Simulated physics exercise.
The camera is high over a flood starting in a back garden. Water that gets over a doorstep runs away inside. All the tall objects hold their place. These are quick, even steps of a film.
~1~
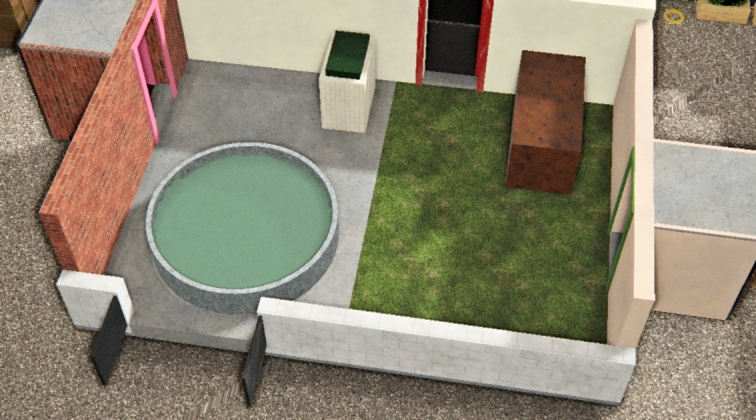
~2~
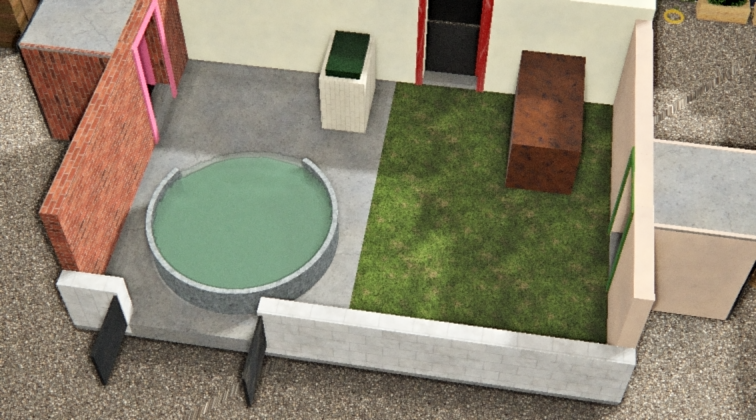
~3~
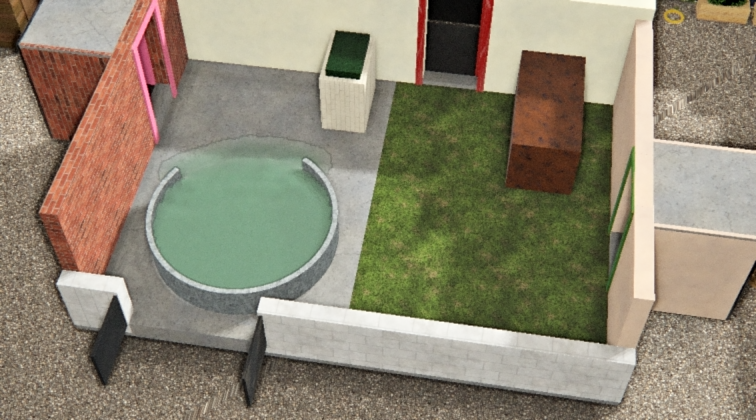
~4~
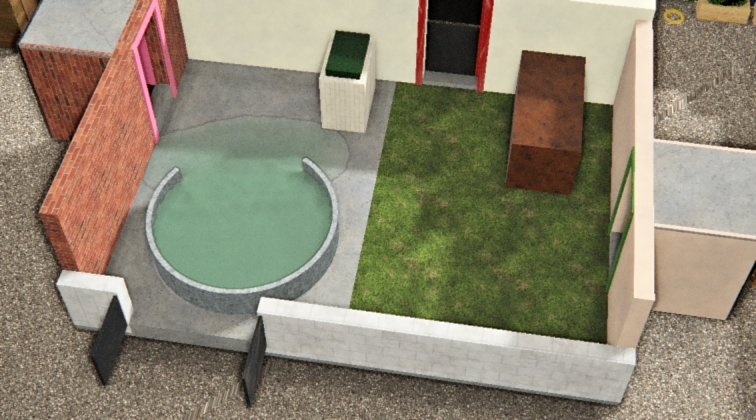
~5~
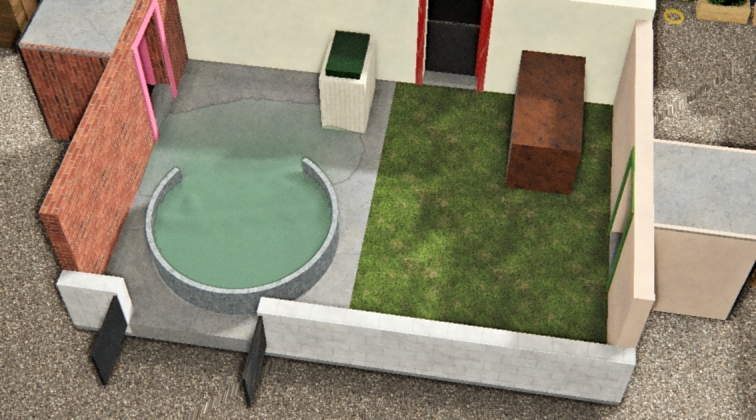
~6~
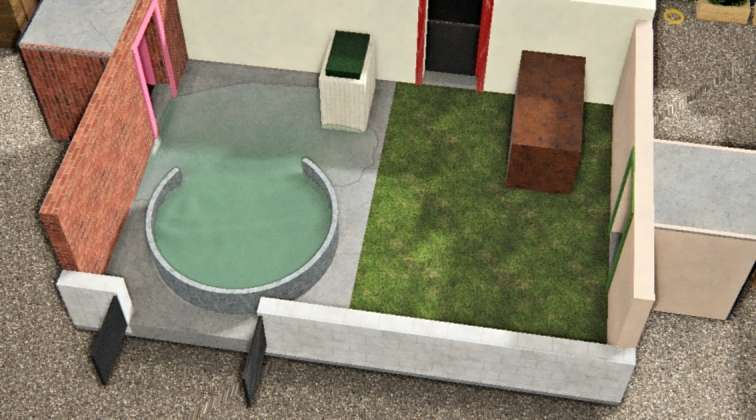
A round pool of green water in a walled back garden lost the far part of its rim, and water poured out through the gap, spreading across the grey paving around the pale planter.
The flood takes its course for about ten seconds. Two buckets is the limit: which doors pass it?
In the end: The pink door admits no more than that; the green door admits no more than that; the red door admits no more than that.
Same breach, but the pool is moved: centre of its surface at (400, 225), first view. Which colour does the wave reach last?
It is the green-painted one.
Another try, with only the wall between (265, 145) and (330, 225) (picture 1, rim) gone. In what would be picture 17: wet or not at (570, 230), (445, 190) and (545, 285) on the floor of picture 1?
One after the other: Not flooded, flooded, dry.
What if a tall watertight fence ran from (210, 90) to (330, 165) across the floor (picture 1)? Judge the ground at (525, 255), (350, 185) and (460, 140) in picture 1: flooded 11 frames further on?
One after the other: Dry, covered, dry.
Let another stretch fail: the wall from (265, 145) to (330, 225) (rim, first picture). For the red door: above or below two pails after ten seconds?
Red door lets more in.
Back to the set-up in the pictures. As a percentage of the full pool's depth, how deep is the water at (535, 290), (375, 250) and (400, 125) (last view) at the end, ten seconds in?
In turn 6, 8 and 12 in a hundred.
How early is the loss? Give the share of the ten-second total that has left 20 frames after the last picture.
About 0 per cent.
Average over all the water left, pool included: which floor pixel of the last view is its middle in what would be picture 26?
Near (253, 155).
A moment on, water covers 25 % of the floor; the pink door wet at the sill, nothing in, the green door not reached, the red door not reached.
Next, water covers 35 % of the floor; the pink door wet at the sill, nothing in, the green door not reached, the red door not reached.
Then, water covers 45 % of the floor; the pink door wet at the sill, nothing in, the green door not reached, the red door wet at the sill, nothing in.
Later, water covers 65 % of the floor; the pink door wet at the sill, nothing in, the green door not reached, the red door wet at the sill, nothing in.
In the end, water covers 90 % of the floor; the pink door wet at the sill, nothing in, the green door wet at the sill, nothing in, the red door wet at the sill, nothing in.
